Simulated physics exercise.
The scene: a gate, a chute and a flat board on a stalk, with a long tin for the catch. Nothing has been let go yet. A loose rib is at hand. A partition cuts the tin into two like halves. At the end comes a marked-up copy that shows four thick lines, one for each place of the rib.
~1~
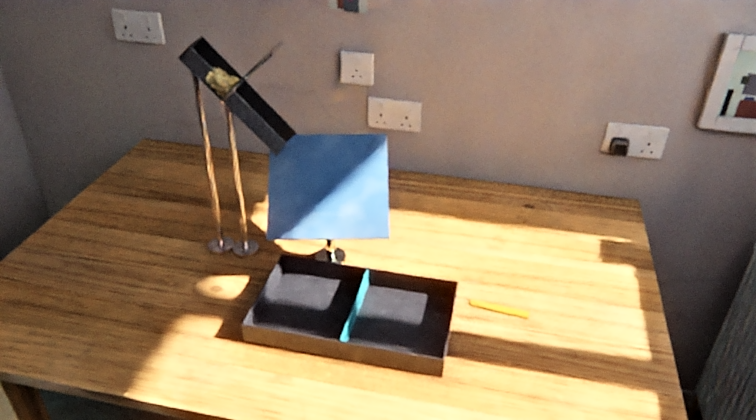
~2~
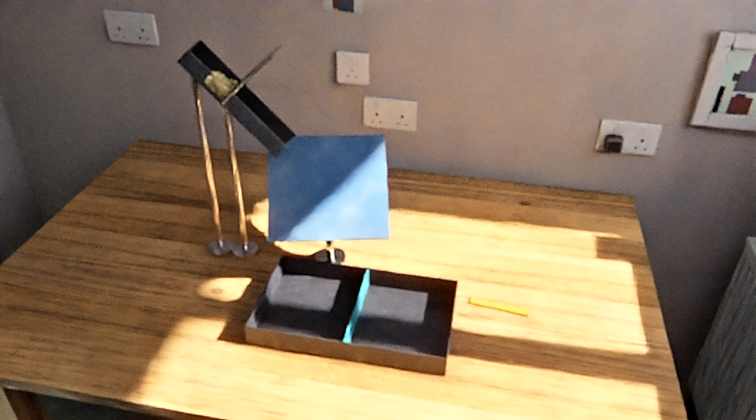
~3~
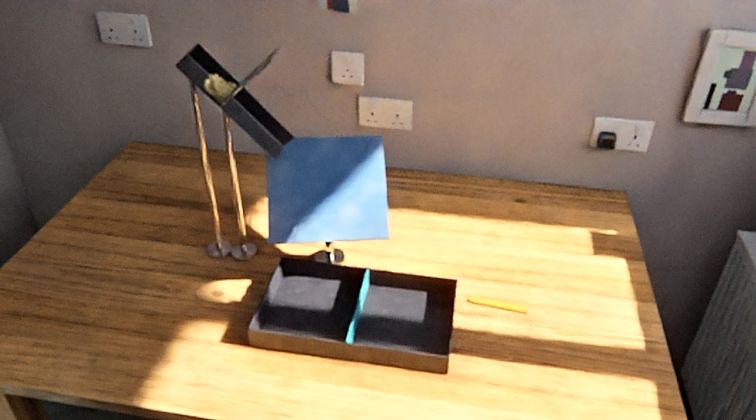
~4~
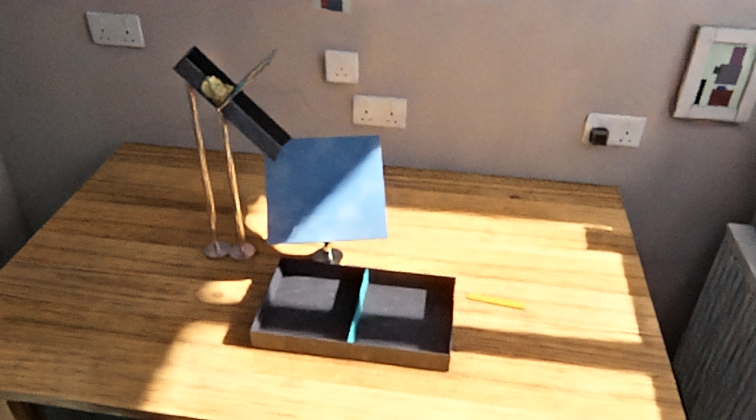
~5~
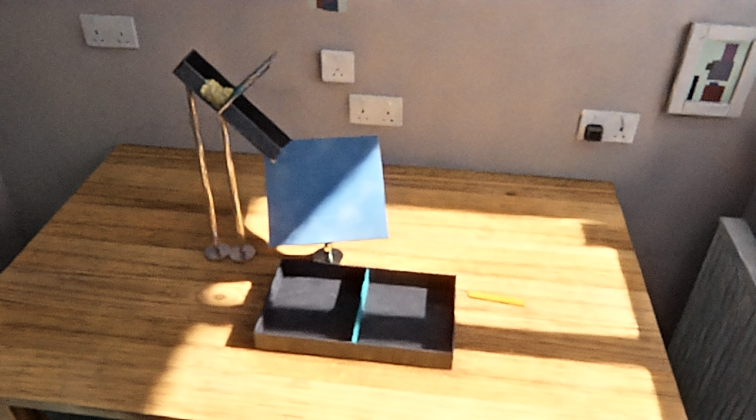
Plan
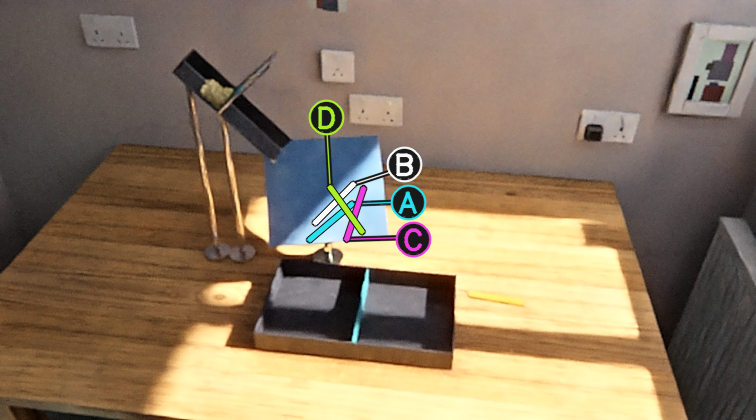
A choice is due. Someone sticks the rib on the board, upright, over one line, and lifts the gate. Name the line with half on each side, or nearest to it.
D.
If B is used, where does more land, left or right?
More lands on the left.
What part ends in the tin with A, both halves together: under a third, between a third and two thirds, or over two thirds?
It is over two thirds.
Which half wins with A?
Left.
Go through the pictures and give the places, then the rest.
The first picture shows load behind the gate (223, 79), soya beans; lip of the chute (281, 149), sloping fairly steeply.
The second picture shows middle of the board (328, 186), tilted fairly steeply; middle of its low edge (329, 240); of its high edge (327, 136).
The third picture shows front corners of the tin (248, 329) and (449, 357); front end of its middle wall (346, 343); gate still shut (240, 87).
The fourth picture shows middle of the load (217, 88); lip (278, 155).
The fifth picture shows middle of the load (217, 91); lip (278, 157).
On the marked copy, line A from (352, 204) to (309, 239); line B from (353, 184) to (315, 222); line C from (363, 188) to (346, 239); line D from (330, 187) to (362, 231).
For line A, of what is caught, the larger part in the left half, roughly a quarter in the right.
For line B, of what is caught, the larger part in the left half, about a tenth in the right.
For line C, of what is caught, almost all in the left half, about a tenth in the right.
For line D, of what is caught, roughly half in the left half, roughly half in the right.
